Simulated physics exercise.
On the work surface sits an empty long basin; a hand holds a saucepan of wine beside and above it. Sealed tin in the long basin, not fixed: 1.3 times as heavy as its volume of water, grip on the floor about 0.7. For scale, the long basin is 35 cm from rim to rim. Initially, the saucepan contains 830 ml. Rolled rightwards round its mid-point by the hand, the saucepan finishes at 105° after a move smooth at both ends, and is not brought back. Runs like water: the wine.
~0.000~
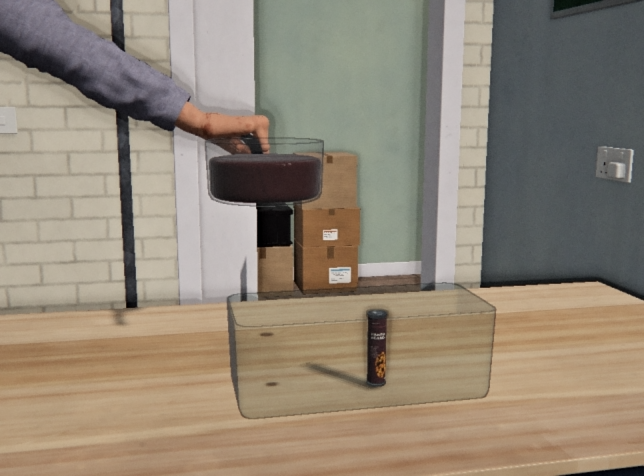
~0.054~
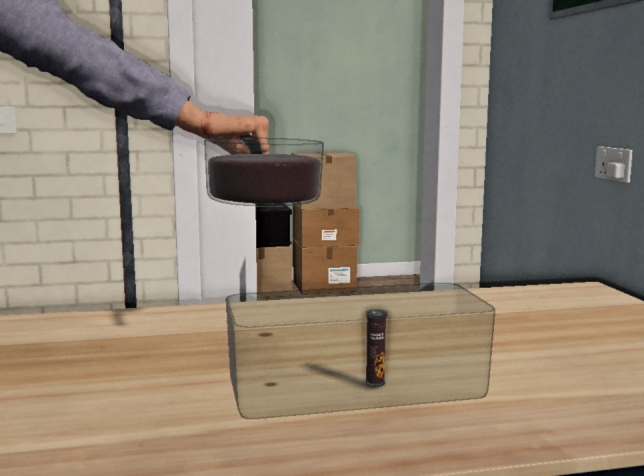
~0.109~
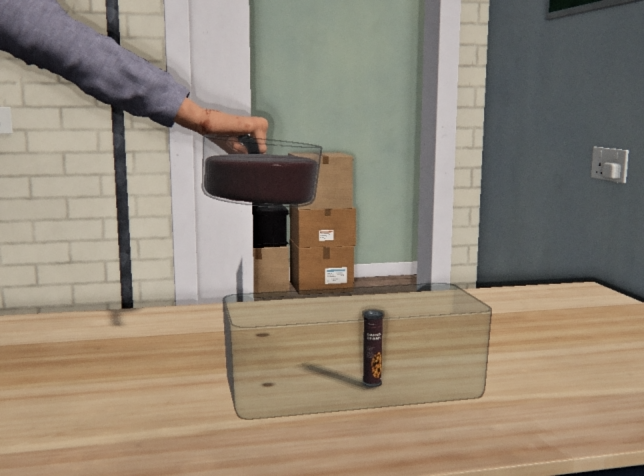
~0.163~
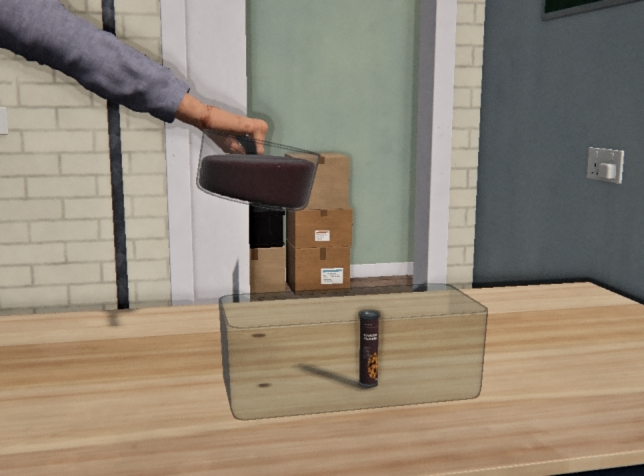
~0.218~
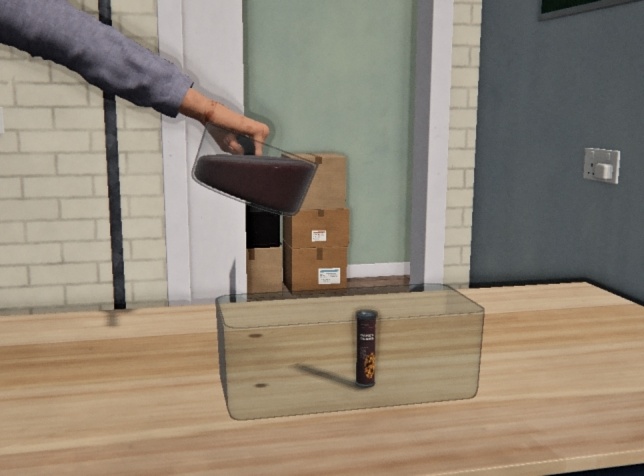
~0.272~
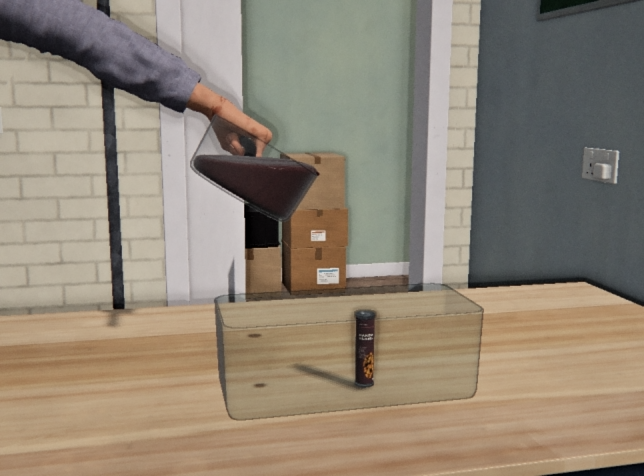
On a wooden work surface stood a long, clear basin with a small dark tin, while above it a hand held a saucepan of dark wine level, then steadily tilted it to the right.
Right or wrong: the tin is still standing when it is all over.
Wrong, it has gone over.
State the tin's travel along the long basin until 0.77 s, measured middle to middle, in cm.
Reading: Roughly 1 cm.
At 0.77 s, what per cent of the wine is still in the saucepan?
Around 6 in a hundred.
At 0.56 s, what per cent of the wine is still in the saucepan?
Fraction remaining: Approx. 30 per cent.
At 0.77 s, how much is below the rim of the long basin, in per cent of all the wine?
The fraction sits near 84 in a hundred.
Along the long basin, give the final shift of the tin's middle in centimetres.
Roughly 8.0 cm.
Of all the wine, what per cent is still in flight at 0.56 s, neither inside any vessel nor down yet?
Roughly 52 %.
Then, 0.56 s in, the tilt is 91° and 30 per cent is still to pour; the tin stands where it began.
Then, 0.77 s in, the tilt is 105° and 6 per cent is still to pour; the tin stands 1 cm from where it began.
Then, 1.00 s in, the tilt is 105° and 1 per cent is still to pour; the tin leans 29°.
Then, 1.24 s in, the tilt is 105° and 0 per cent is still to pour; the tin lies on its side.
Finally, the tin lies on its side.
